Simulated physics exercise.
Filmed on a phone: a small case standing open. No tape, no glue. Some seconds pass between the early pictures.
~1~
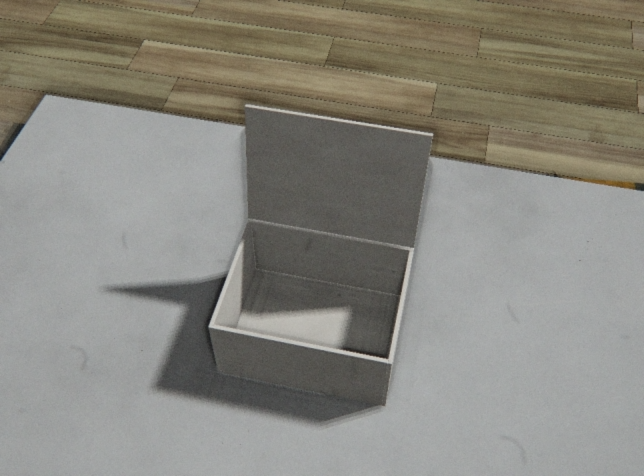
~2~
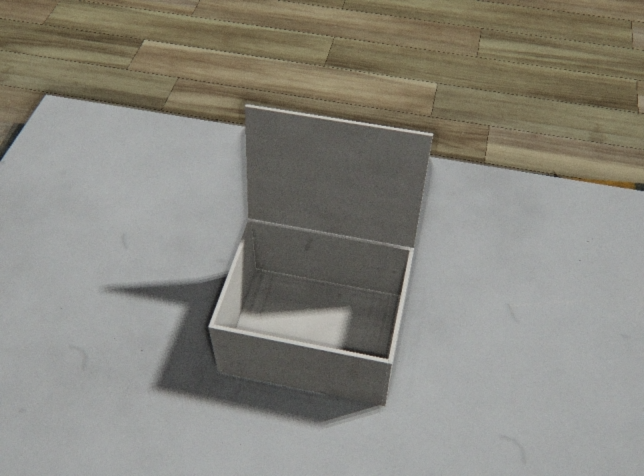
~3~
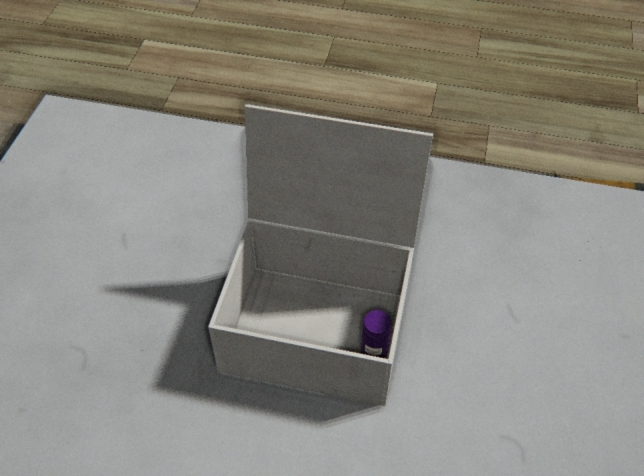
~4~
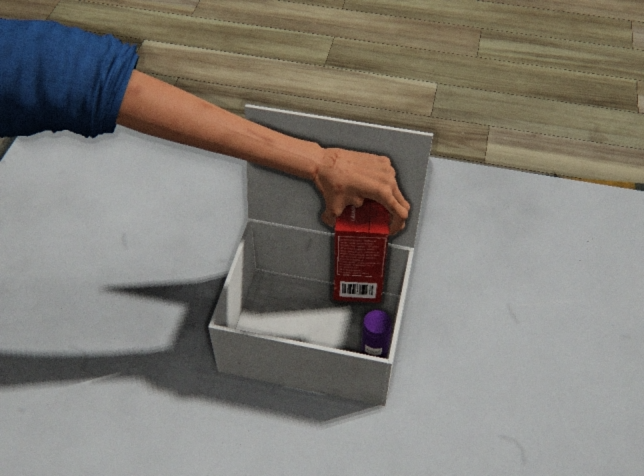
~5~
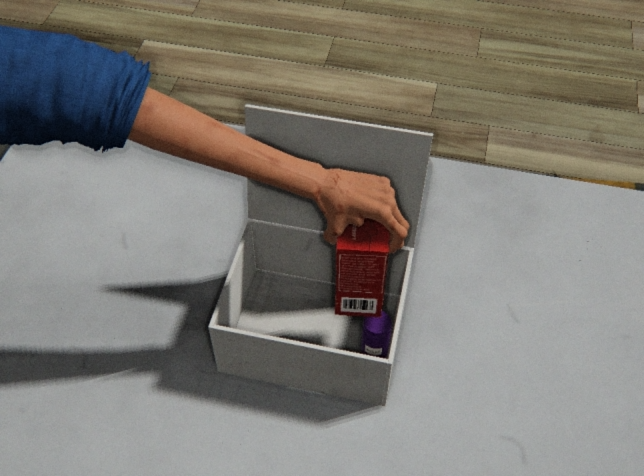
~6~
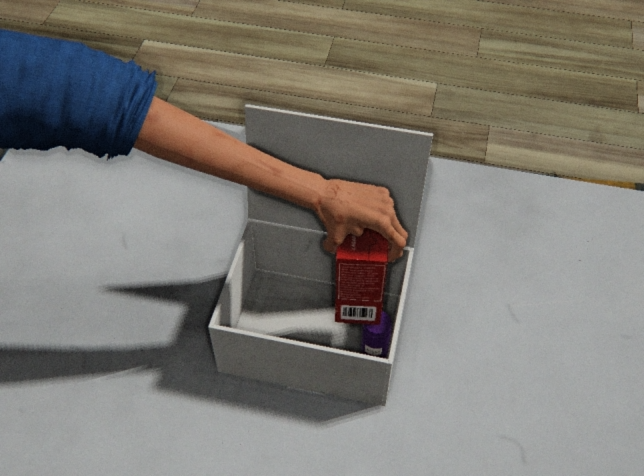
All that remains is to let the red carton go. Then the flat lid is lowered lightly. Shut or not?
Here the lid closes.
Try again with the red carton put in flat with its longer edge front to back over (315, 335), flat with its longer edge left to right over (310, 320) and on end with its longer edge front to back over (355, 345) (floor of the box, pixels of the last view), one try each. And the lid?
In the first case it sits on the rim; in the second case it sits on the rim; in the third case it closes.
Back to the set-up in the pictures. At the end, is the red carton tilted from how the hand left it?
The red carton tips.
Then, 1.00 s after the last picture, lid starting down; red carton on its side near (297, 290).
Then, 1.70 s after the last picture, lid 48° above the rim; red carton on its side near (297, 290).
At rest, lid shut; tipped over in the box, red carton; purple shaker in place. Seen from the same camera at the end, red carton near (297, 290).
